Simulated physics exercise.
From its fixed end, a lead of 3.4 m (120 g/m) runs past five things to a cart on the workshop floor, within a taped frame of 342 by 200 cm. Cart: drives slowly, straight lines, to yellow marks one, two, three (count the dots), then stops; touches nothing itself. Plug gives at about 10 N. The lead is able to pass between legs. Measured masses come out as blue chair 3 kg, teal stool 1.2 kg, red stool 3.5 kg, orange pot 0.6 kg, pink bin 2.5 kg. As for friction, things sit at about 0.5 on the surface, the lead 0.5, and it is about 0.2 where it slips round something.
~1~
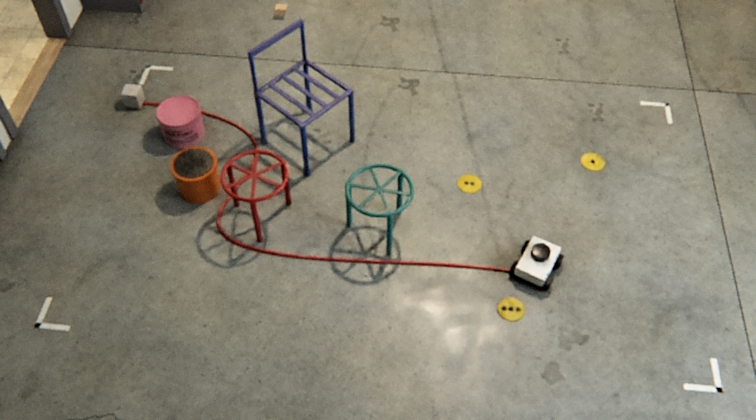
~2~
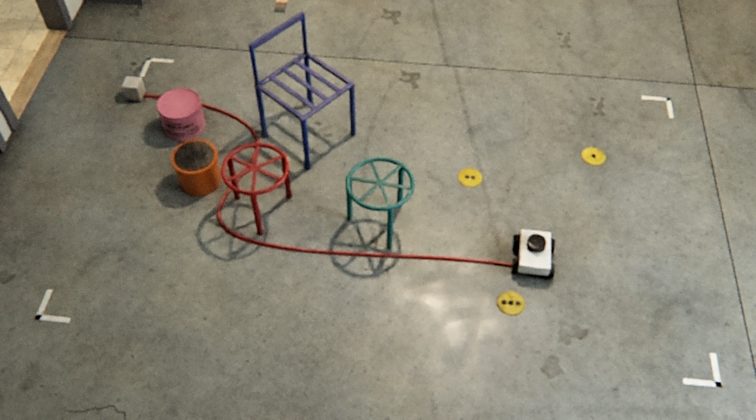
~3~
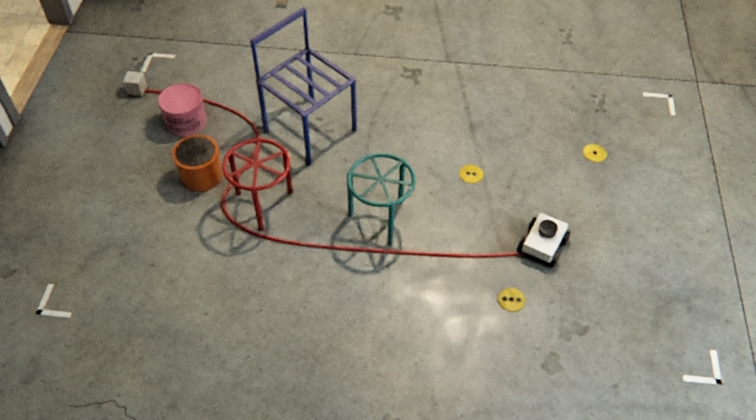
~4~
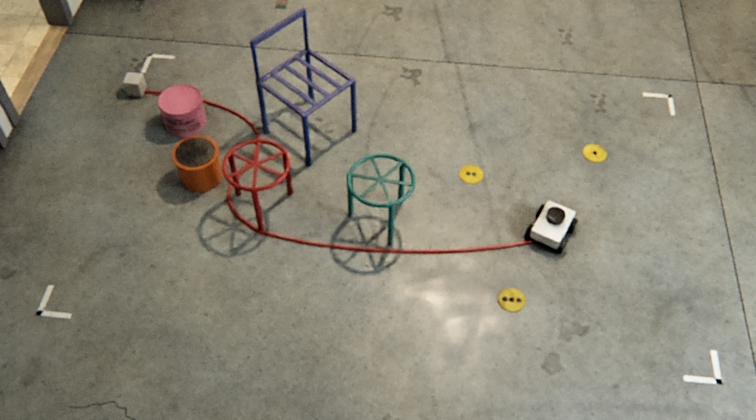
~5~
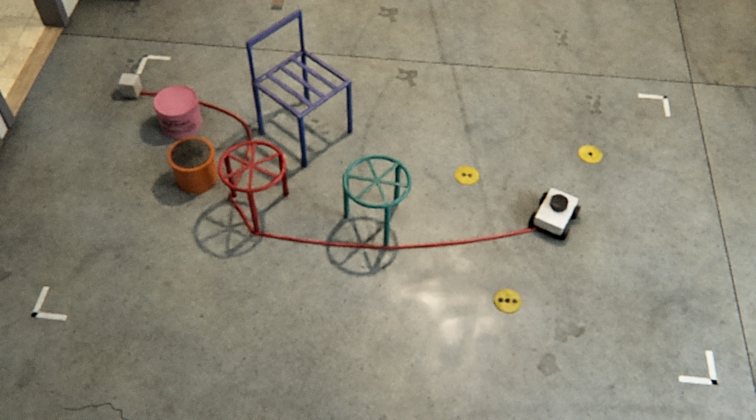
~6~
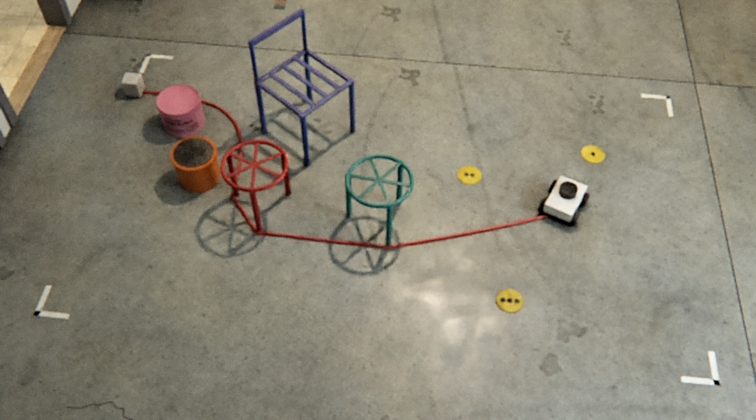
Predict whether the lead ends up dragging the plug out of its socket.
Disconnected.
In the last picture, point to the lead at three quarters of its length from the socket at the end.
You'll find it somewhere near (480, 211) in the final picture.
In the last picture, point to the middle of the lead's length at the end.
The halfway point lies around pixel (342, 239).
Next, cart at (585, 155), plug out; nothing else has moved.
Then, cart at (498, 169), plug out; nothing else has moved.
After that, cart at (487, 227), plug out; nothing else has moved.
Later, cart at (510, 299), plug out; nothing else has moved.
At the end, cart at (510, 299), plug out; nothing else has moved.
